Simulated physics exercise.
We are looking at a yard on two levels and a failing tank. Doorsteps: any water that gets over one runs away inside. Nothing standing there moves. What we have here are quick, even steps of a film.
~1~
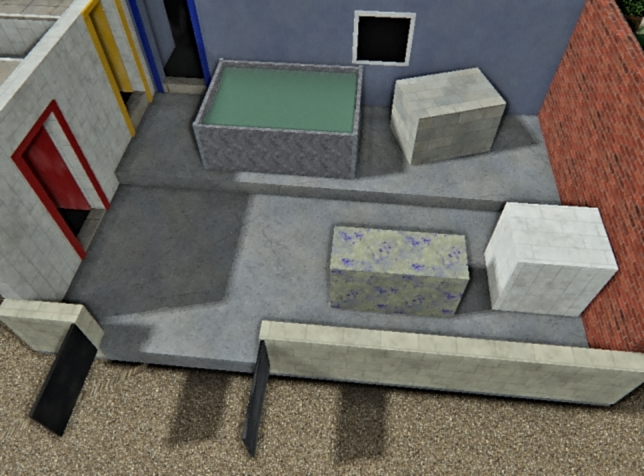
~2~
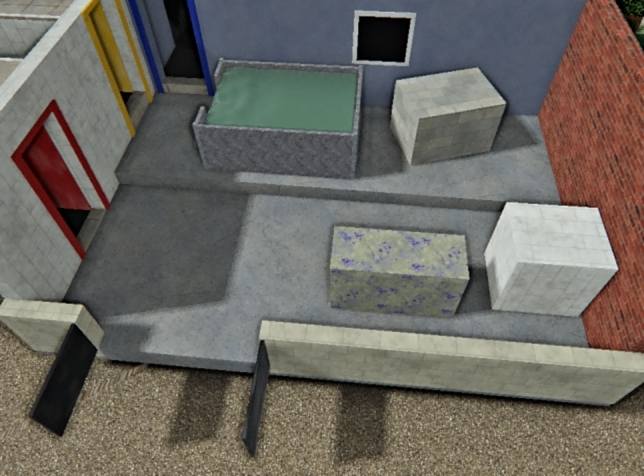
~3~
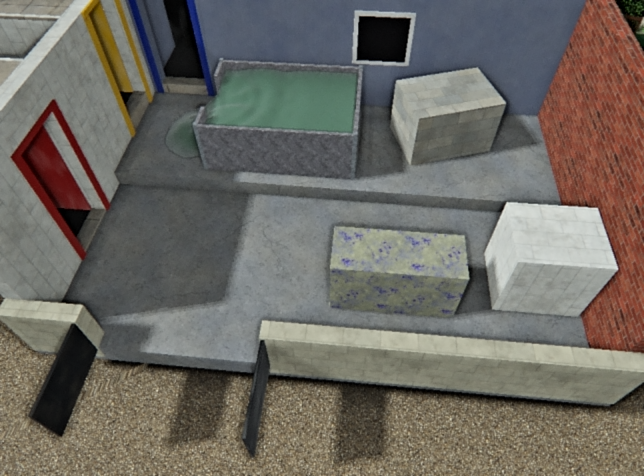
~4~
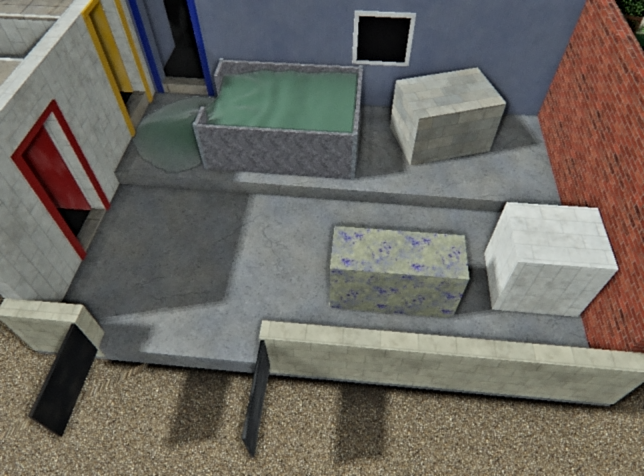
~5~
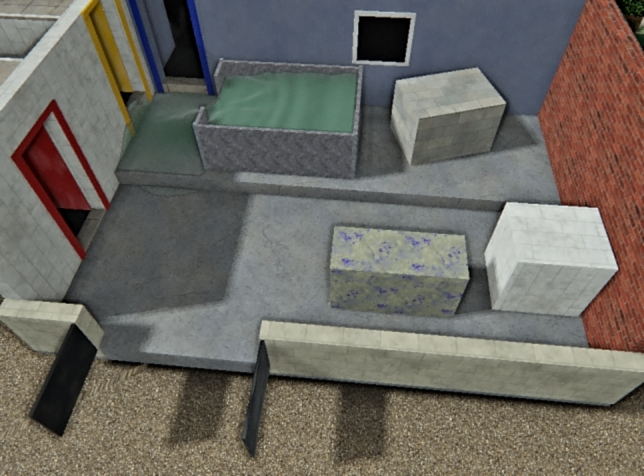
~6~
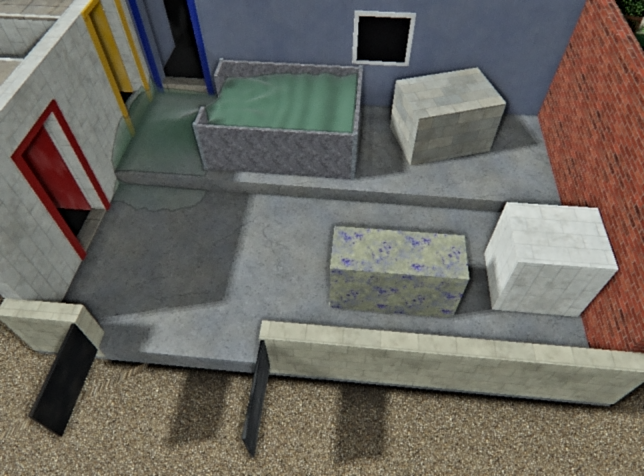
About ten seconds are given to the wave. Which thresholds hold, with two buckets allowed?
Result: The yellow door will top two buckets; the red door will top two buckets; the blue door will top two buckets.
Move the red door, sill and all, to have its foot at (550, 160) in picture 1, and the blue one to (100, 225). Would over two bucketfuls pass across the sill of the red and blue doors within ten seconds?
In short: The red door keeps below it, the blue door lets less in.
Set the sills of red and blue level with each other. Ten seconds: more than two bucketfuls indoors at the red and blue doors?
Red door falls short; blue door exceeds the limit.
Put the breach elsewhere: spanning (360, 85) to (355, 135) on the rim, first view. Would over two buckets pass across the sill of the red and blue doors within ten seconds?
Well, the red door breaks the limit and the blue door doesn't reach it.
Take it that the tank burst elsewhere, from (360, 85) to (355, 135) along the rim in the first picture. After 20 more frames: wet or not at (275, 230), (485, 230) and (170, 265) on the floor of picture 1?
Taking the three spots as listed, they end up inundated, inundated and inundated.
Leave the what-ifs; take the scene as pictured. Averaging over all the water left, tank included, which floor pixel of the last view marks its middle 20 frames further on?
Somewhere around (236, 155) in the last view.
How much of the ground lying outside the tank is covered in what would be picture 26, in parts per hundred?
Close to 35 %.
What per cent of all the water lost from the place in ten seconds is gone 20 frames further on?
It comes to around 35 per cent.
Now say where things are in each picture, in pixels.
The first picture shows still water in the water tank at (283, 99).
In the second picture, the front is at a hidden place, out from the gap at (217, 119).
In the third picture, water pours out at (218, 121) and has run to (169, 138).
In the fourth picture, water pours out at (218, 122) and has run to (135, 133).
In the fifth picture, the front is at (120, 163), out from the gap at (218, 121).
In the sixth picture, the front is at (114, 196), out from the gap at (218, 121).
A moment on, water covers 20 % of the floor; the yellow door over two buckets in, the red door under two buckets in, the blue door under two buckets in.
Next, water covers 25 % of the floor; the yellow door far over two buckets in, the red door under two buckets in, the blue door over two buckets in.
Then, water covers 35 % of the floor; the yellow door far over two buckets in, the red door over two buckets in, the blue door far over two buckets in.
Later, water covers 50 % of the floor; the yellow door far over two buckets in, the red door over two buckets in, the blue door far over two buckets in.
In the end, water covers 65 % of the floor; the yellow door far over two buckets in, the red door far over two buckets in, the blue door far over two buckets in.
